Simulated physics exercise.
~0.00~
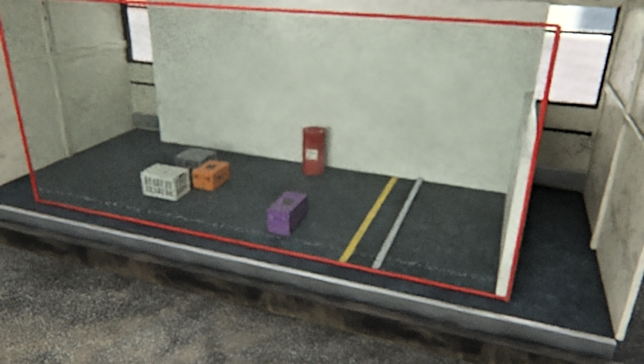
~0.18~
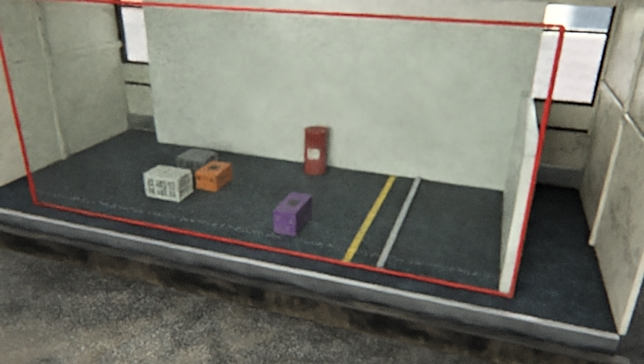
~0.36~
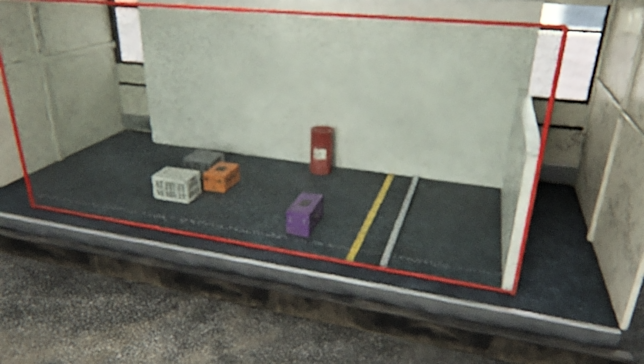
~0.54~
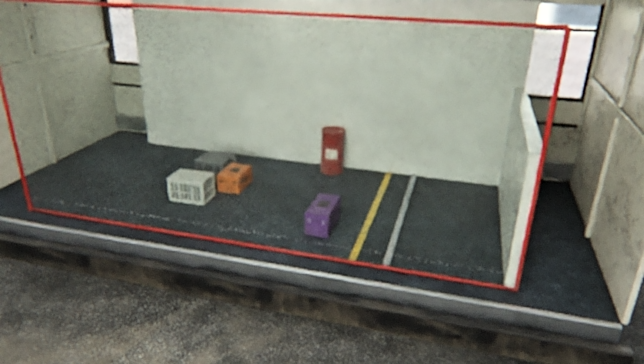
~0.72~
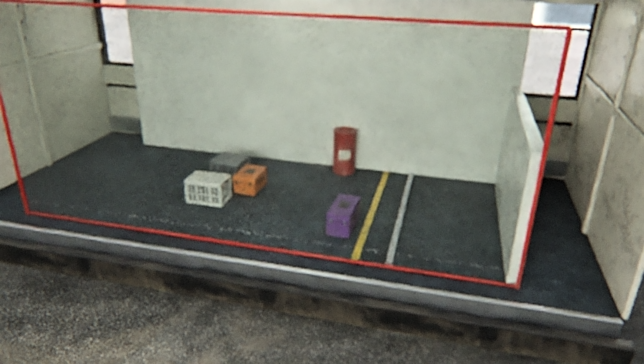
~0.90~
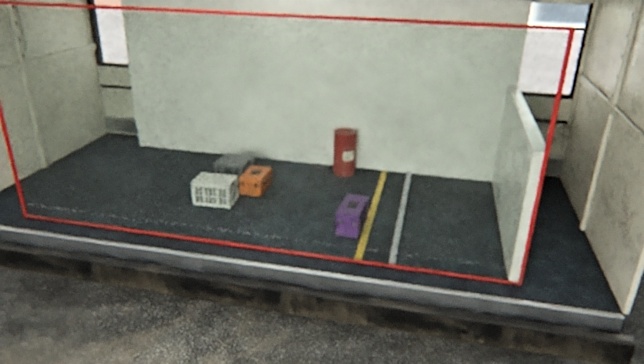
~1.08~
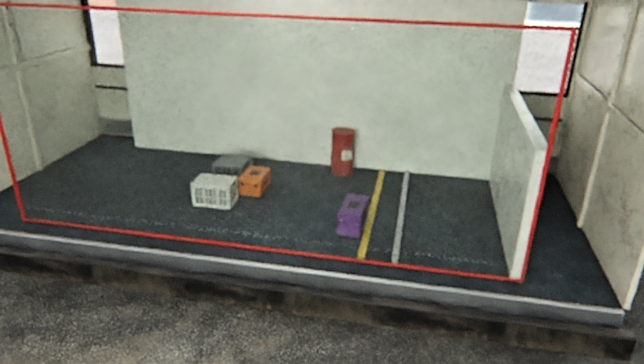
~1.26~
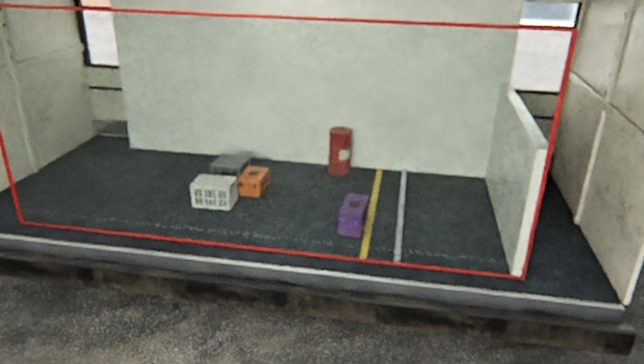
The dark floor of a walled bay held a white crate, a grey crate, an orange toolbox, a purple toolbox and an upright red drum, which all slid a short way right together, then stopped, the purple toolbox just short of the yellow line.
